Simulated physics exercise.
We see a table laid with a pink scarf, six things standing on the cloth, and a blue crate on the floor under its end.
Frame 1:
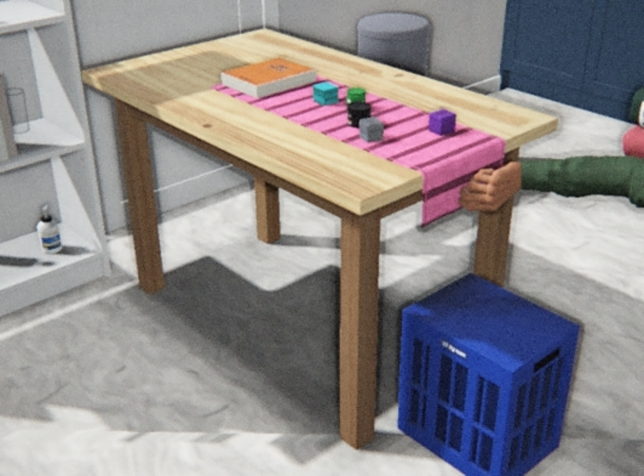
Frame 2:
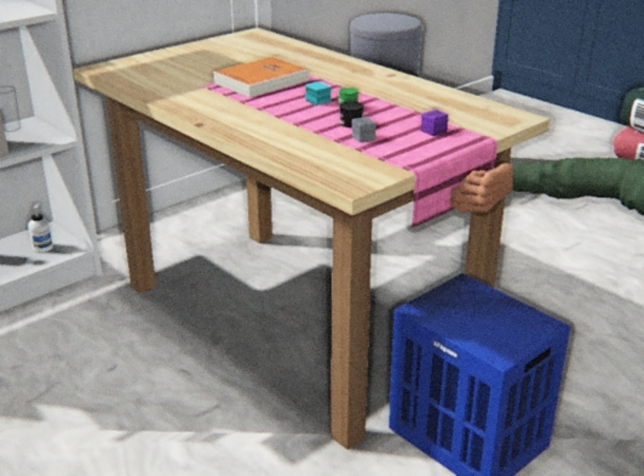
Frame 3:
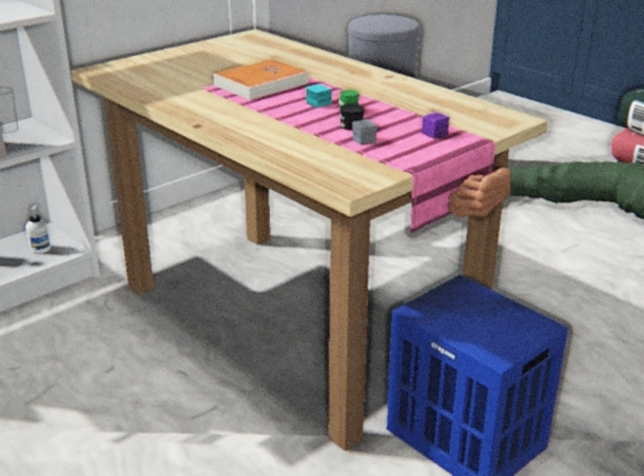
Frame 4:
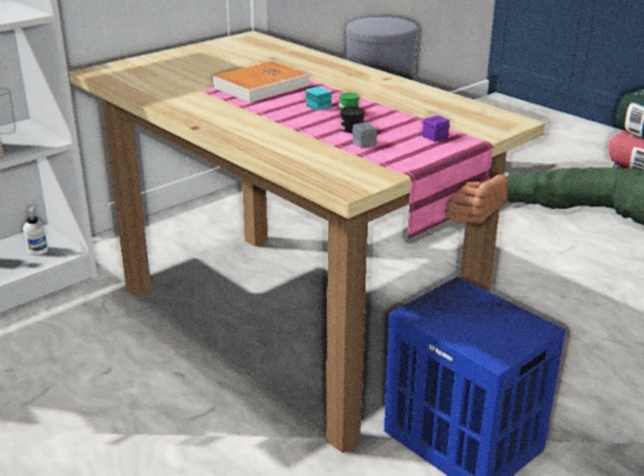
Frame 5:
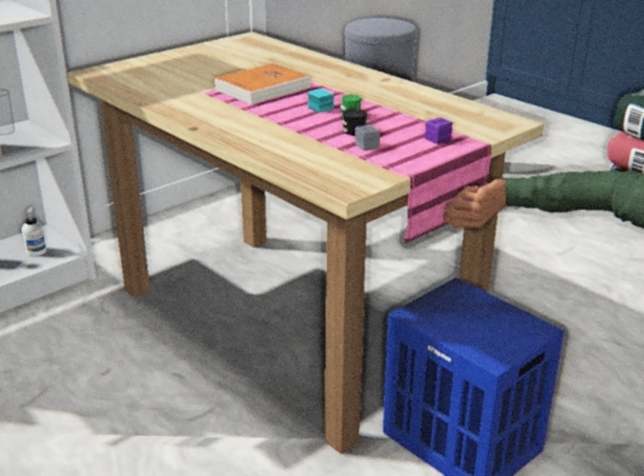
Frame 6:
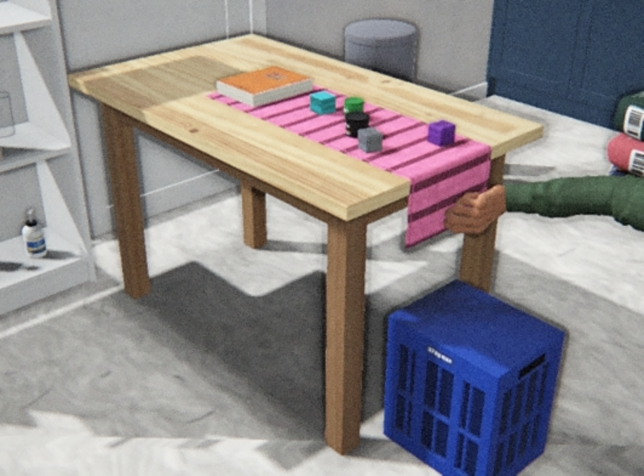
A hand in a green sleeve slowly pulled the hanging end of a pink scarf down a little, and the colored cubes, pots and orange book on the wooden table shifted slightly with it.
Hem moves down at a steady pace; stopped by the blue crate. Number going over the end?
Two.
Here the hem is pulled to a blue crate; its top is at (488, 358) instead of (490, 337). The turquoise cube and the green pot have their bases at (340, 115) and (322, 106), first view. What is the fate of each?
The turquoise cube stays aboard, and the green pot stays aboard.
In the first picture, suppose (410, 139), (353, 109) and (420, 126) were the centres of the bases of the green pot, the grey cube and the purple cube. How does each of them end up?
Here's how it goes: The green pot ends up down, the grey cube makes it through, and the purple cube ends up down.
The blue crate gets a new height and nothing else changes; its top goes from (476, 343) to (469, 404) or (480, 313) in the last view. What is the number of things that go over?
If so, 4 and 1.
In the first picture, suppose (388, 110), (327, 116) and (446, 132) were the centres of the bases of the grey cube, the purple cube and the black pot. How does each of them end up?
The grey cube stays put; the purple cube stays put; the black pot ends up off.
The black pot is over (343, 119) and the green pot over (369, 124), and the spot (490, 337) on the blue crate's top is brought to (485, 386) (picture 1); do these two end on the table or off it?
The black pot goes over, the green pot comes down.
Soon after, hem near (446, 258); all still up.
Then, hem near (444, 282); purple cube gone.
Further on, hem on the crate; purple cube and grey cube gone.
At rest, hem on the crate; purple cube and grey cube gone. The answer is two.
